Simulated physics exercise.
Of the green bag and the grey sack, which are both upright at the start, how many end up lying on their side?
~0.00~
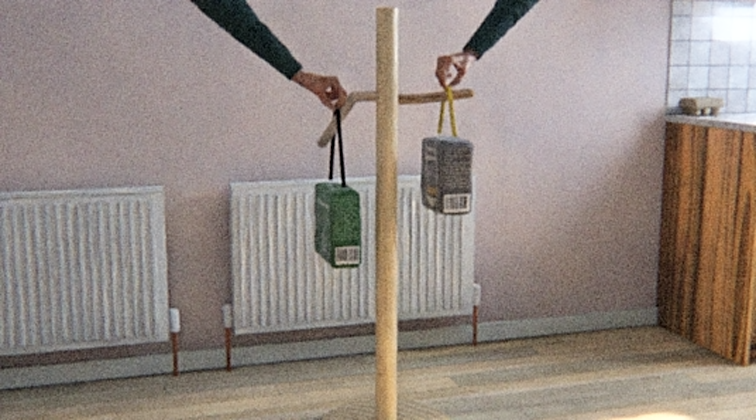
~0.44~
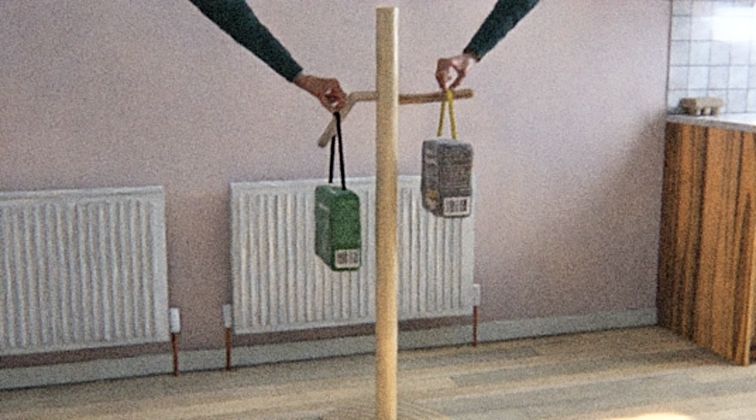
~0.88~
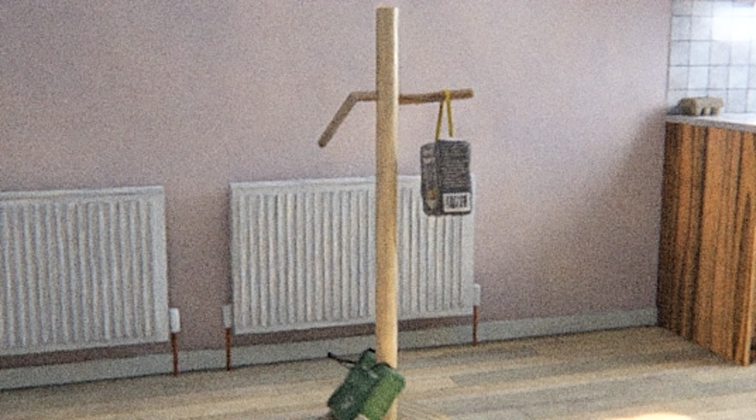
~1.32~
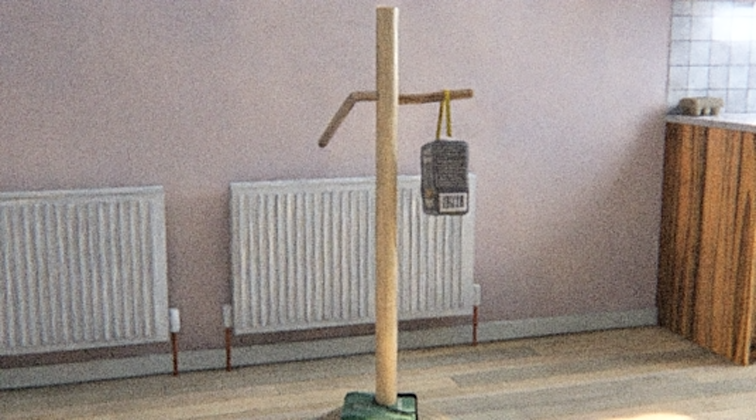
One of them does. The green bag ends up lying on its side on the floor, while the grey sack still hangs from its peg.
